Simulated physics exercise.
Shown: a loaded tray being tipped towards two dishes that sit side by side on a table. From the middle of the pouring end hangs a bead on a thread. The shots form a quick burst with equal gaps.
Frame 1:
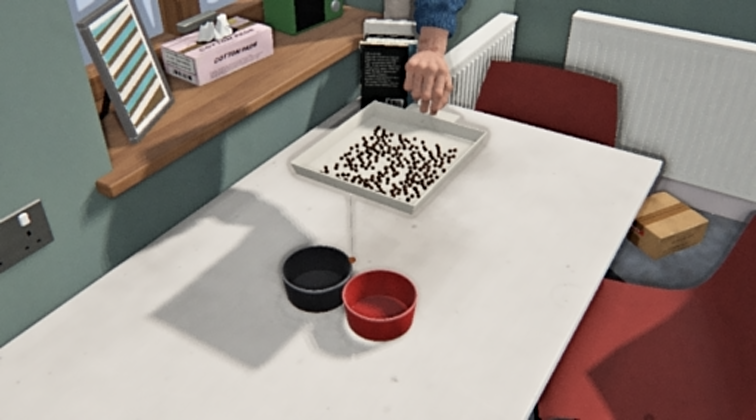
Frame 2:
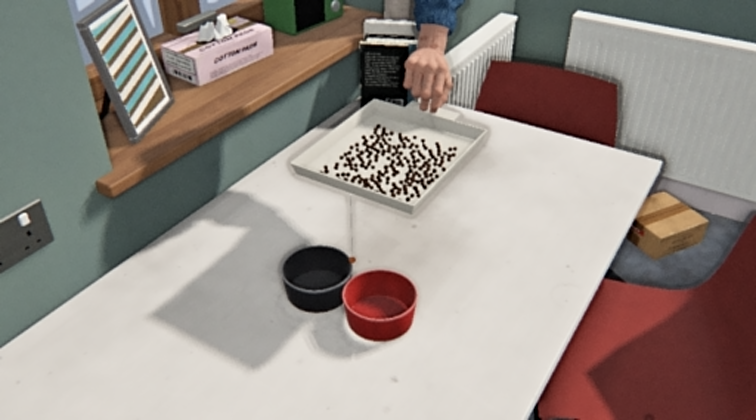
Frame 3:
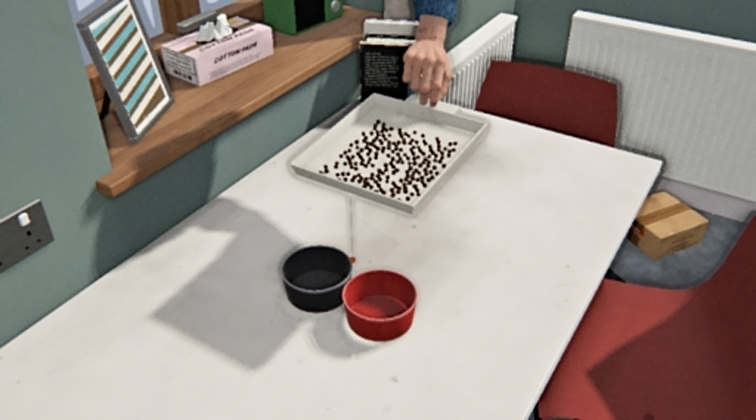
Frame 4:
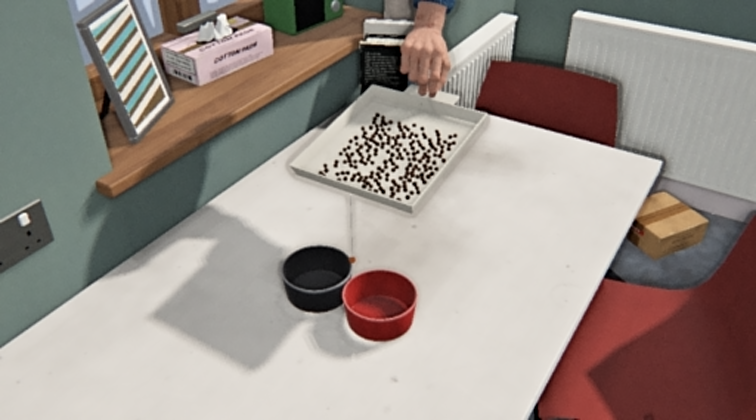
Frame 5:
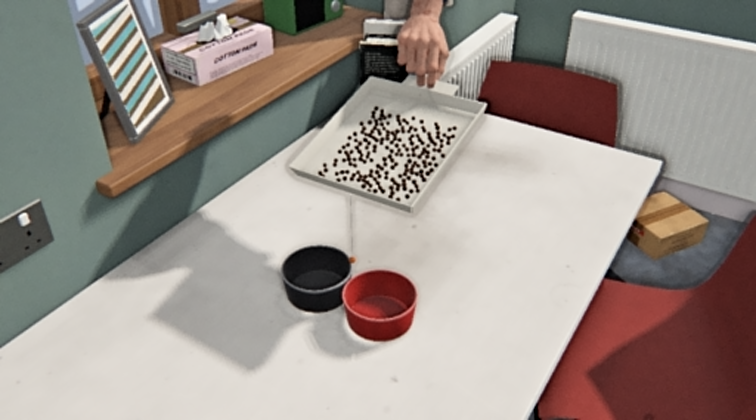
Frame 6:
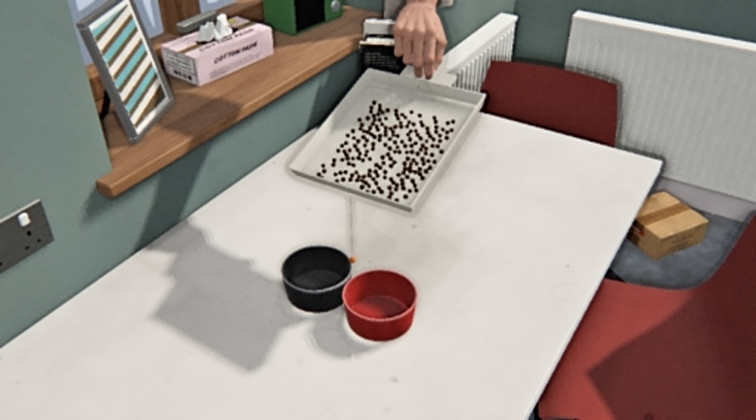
On a white table, a hand lifts the far end of a tray of brown berries.
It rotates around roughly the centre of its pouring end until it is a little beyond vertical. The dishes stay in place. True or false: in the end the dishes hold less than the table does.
False.
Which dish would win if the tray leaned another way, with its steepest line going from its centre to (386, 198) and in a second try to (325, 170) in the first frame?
One gives the rightmost dish and two gives the leftmost dish.
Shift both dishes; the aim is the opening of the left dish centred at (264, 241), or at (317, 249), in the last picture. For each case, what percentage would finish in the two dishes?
The first try gives 50 per cent, the second 20 per cent.
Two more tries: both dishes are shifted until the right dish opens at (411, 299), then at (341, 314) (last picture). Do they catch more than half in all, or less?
Short of half, then the bulk of it.
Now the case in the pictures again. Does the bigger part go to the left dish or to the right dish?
Simple - it is the one placed left.
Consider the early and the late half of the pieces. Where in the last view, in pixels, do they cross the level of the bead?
Roughly at (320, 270) first, and then at (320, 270).
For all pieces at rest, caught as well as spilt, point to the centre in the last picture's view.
(316, 303).
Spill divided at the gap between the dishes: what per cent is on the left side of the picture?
Estimate: About 90 in every hundred.
Just after the last frame, tray tipped steeply; almost all on the tray; just a few in the air.
A moment on, tray tipped right over; the larger part on the tray; just a few in the right dish; about a tenth in the left dish; just a few outside both; about a tenth in the air.
Further on, tray tipped past a quarter turn; roughly a quarter in the right dish; roughly half in the left dish; roughly a third outside both.
When it is over, tray tipped past a quarter turn; roughly a quarter in the right dish; roughly half in the left dish; roughly a third outside both.
